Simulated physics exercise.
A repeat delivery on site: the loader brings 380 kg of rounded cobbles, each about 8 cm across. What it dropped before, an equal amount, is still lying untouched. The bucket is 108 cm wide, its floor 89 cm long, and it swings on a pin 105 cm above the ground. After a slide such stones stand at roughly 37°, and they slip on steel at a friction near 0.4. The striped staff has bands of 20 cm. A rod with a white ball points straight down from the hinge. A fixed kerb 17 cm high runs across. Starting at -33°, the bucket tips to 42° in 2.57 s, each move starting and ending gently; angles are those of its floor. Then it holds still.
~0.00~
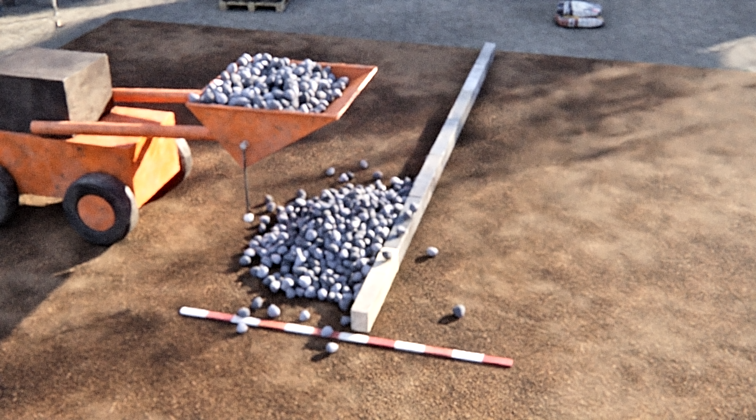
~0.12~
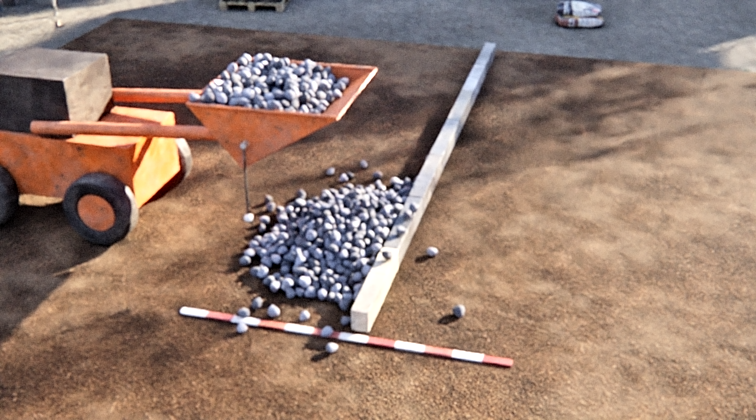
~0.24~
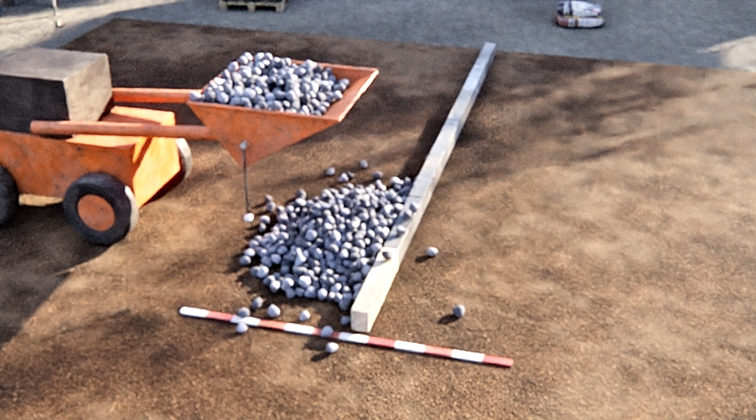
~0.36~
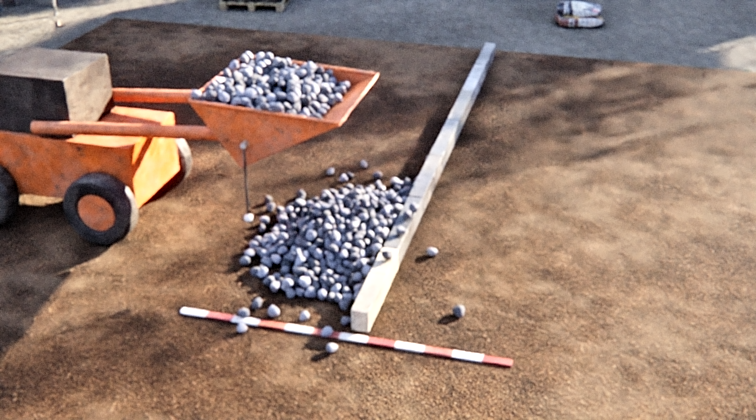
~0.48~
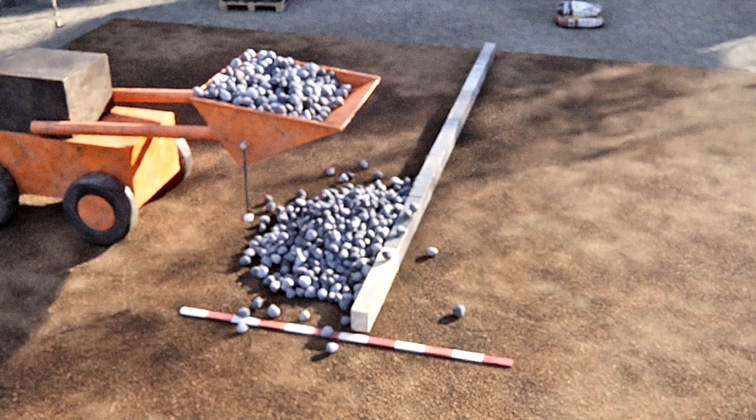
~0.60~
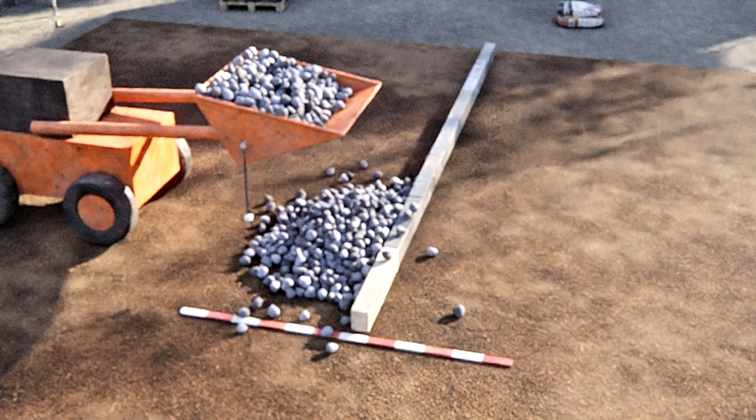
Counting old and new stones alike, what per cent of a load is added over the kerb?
Roughly 23 per cent of a load more.
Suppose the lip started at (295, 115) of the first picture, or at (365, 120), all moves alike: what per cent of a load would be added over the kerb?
About 0 and 55 per cent.
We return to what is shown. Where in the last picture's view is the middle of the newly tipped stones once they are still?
Their middle is at about (370, 225).
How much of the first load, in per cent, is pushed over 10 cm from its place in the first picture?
Roughly 5 per cent of them.
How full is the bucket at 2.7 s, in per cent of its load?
It holds some 5 per cent.
After 1.9 s the floor is at 30°; in per cent of one load, 85 in the bucket, 115 on this side of the kerb; the foremost stones are at (411, 238).
After 2.7 s the floor is at 42°; in per cent of one load, 7 in the bucket, 176 on this side of the kerb, 17 over the kerb; the foremost stones are at (481, 255).
After 3.0 s the floor is at 42°; in per cent of one load, 1 in the bucket, 177 on this side of the kerb, 22 over the kerb; the foremost stones are at (508, 248).
After 5.5 s the floor is at 42°; in per cent of one load, 0 in the bucket, 177 on this side of the kerb, 23 over the kerb; the foremost stones are at (520, 255). Net gain over the kerb, 23.
